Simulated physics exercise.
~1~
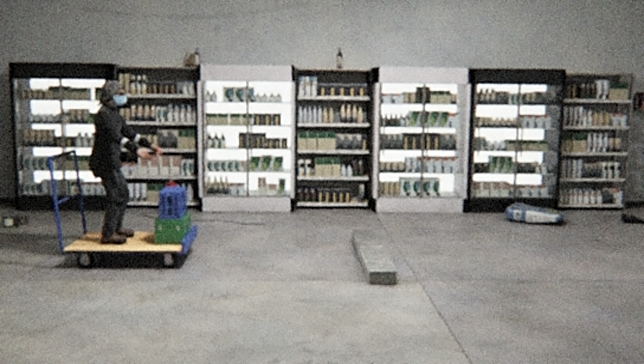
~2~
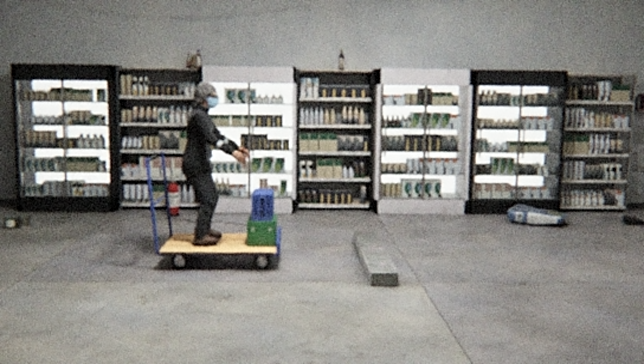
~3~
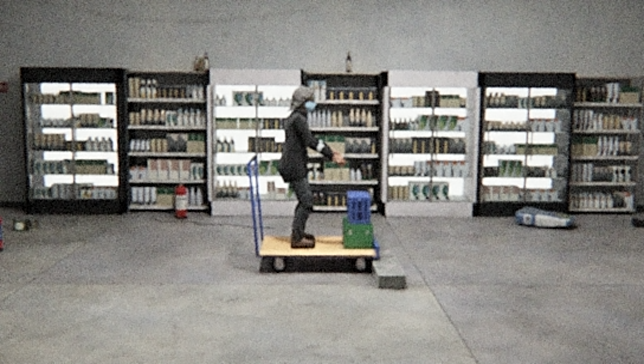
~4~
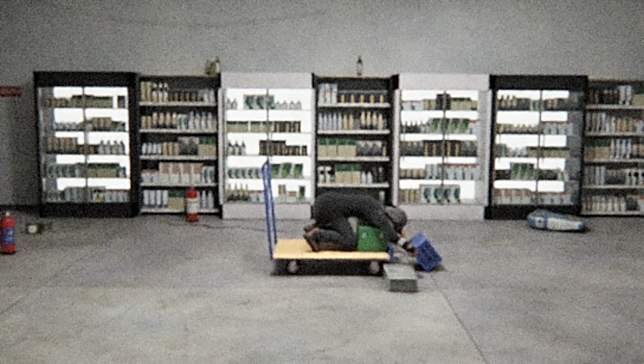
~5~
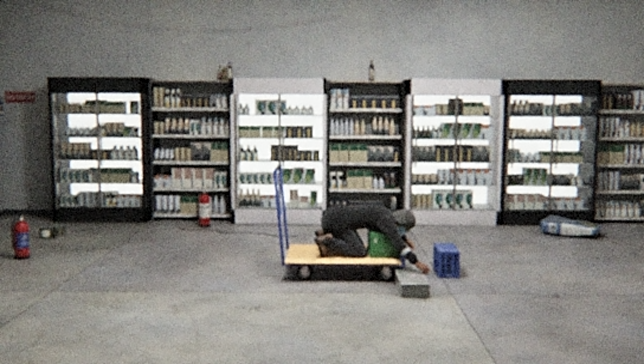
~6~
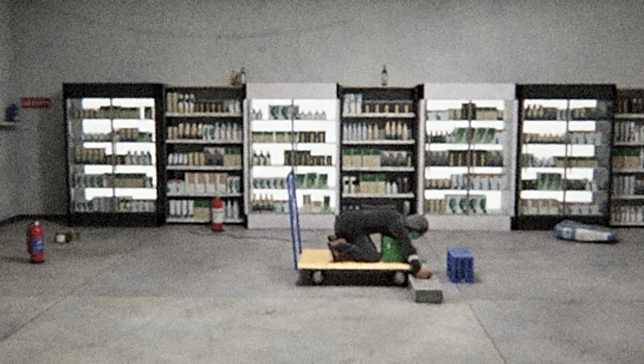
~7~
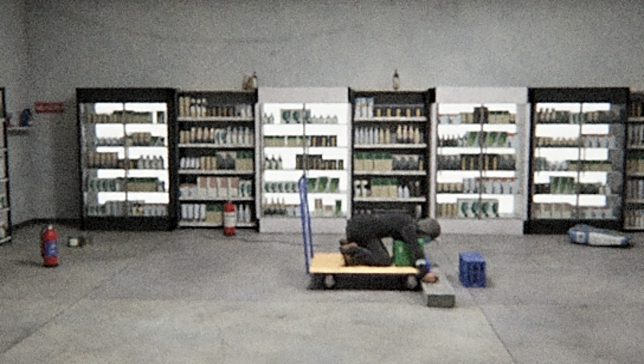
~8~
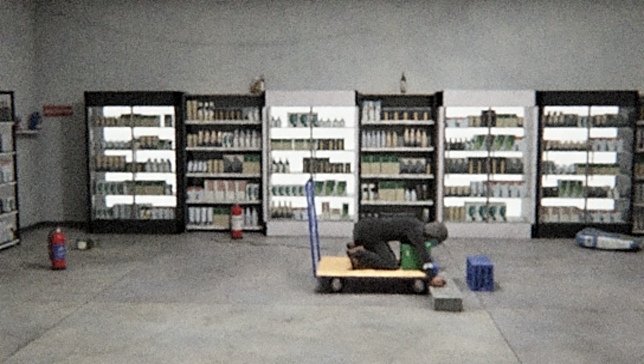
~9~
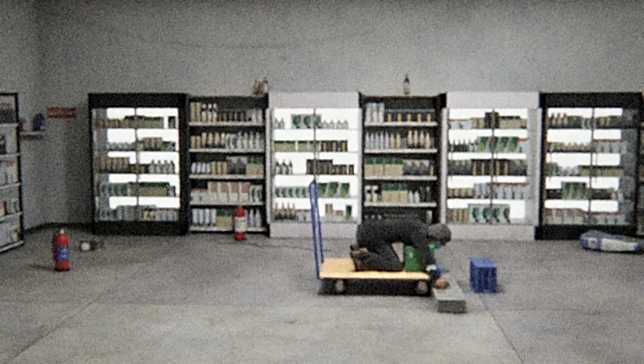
Storeroom with lit bottle shelves, trolley rolling right into a beam, masked rider folding over green box, blue crate tumbling off.
